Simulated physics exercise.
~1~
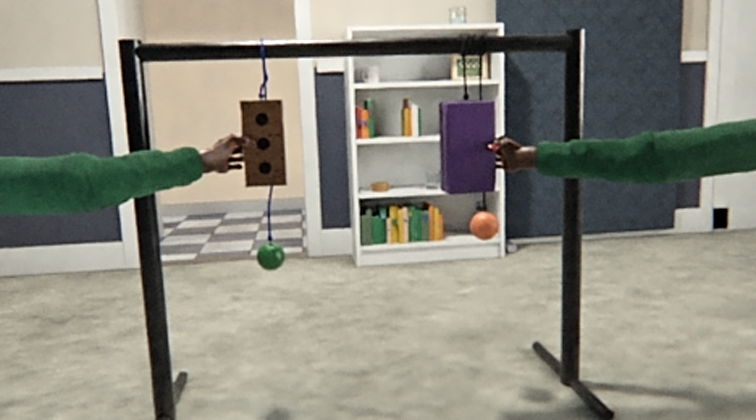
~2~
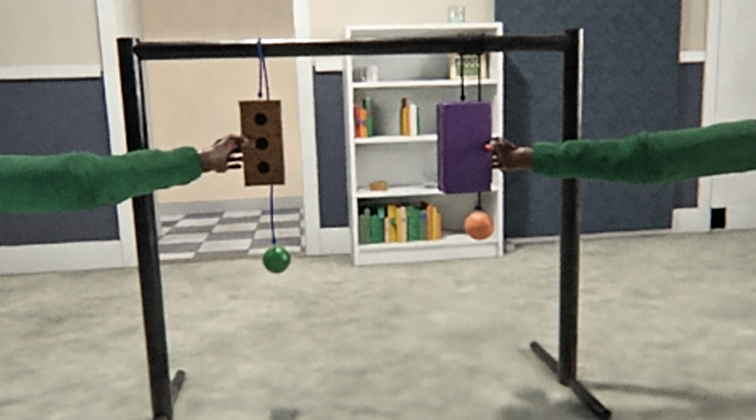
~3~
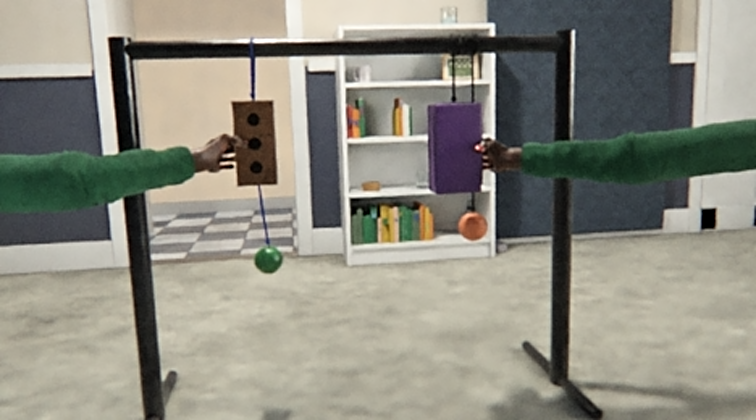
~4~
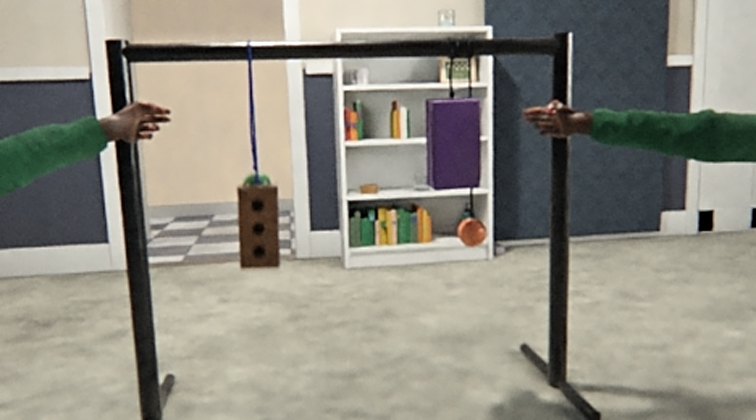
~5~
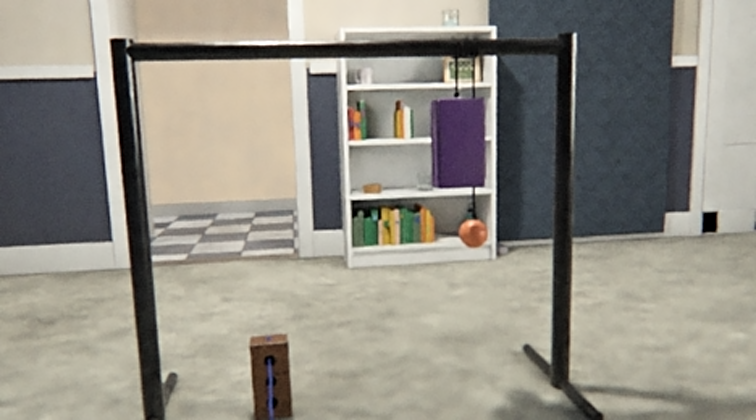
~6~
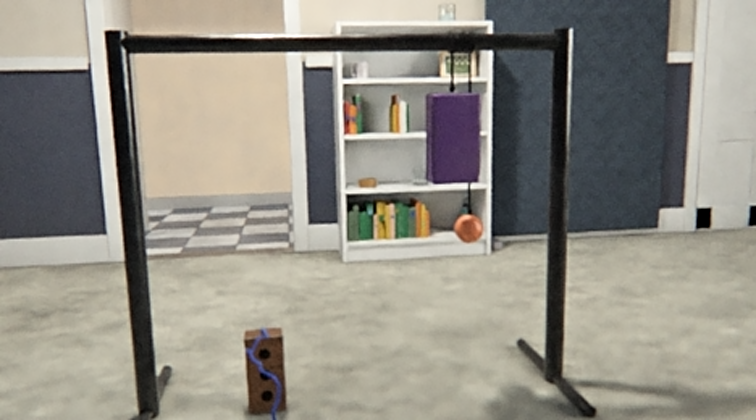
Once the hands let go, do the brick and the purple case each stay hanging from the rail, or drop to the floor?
The brick drops to the floor, pulling its cord down with it. The purple case stays hanging at about the same height.
